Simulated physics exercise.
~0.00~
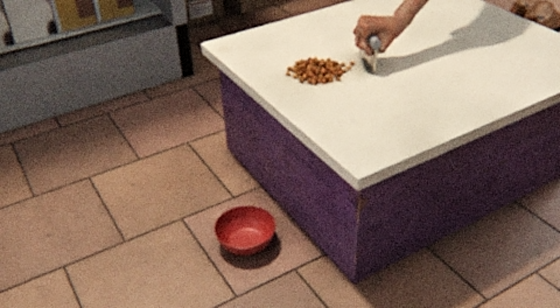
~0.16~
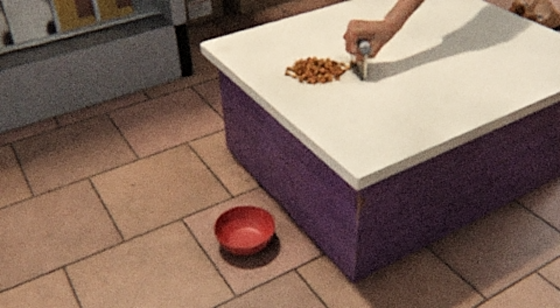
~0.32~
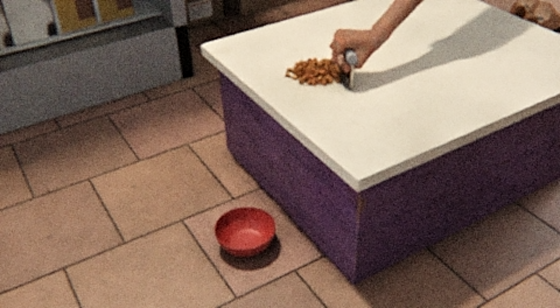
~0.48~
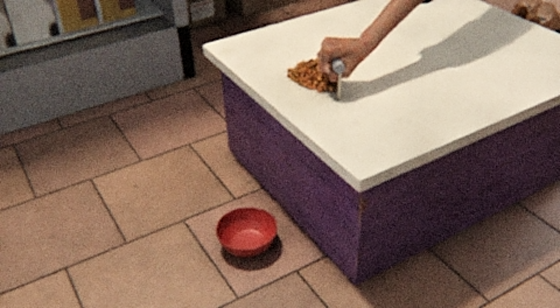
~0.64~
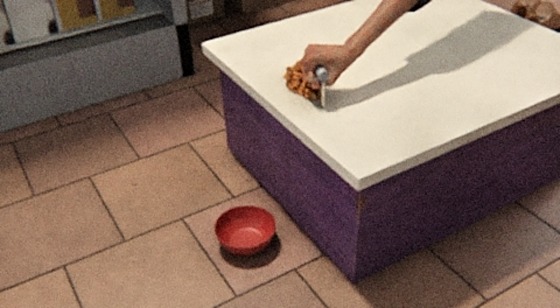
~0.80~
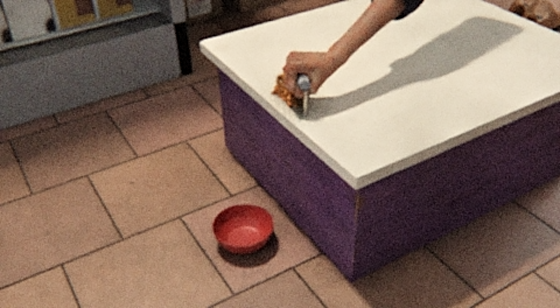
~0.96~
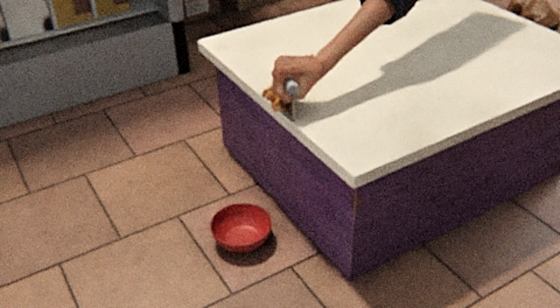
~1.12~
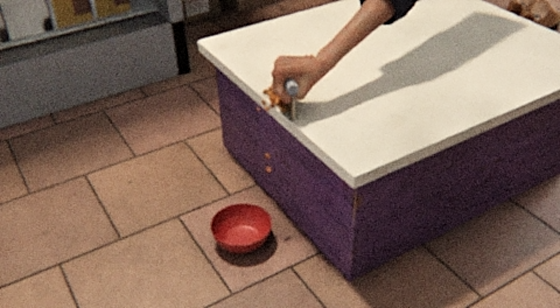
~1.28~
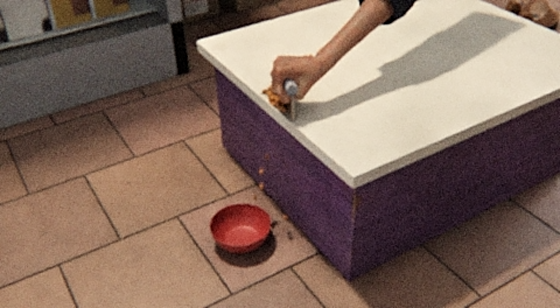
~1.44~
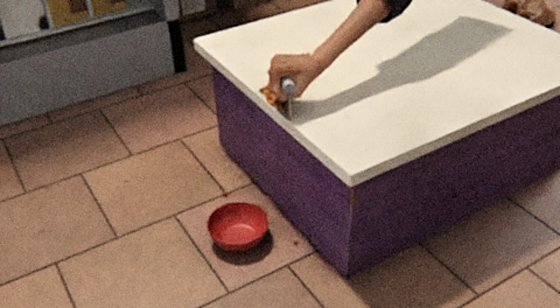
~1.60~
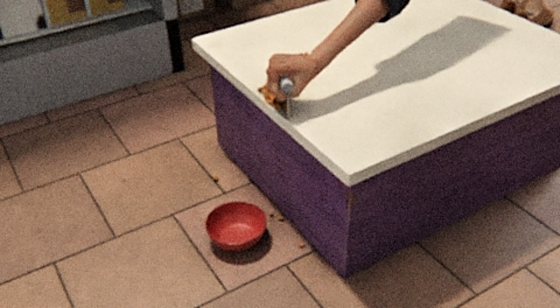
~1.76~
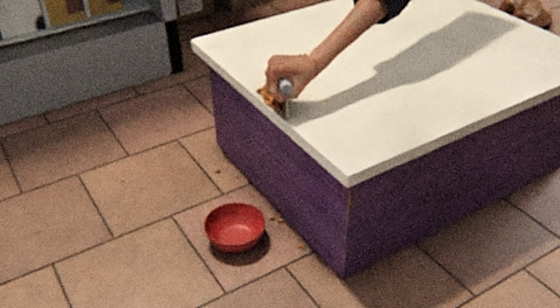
A hand scrapes brown kibble to the table's edge, and a few bits miss the bowl.
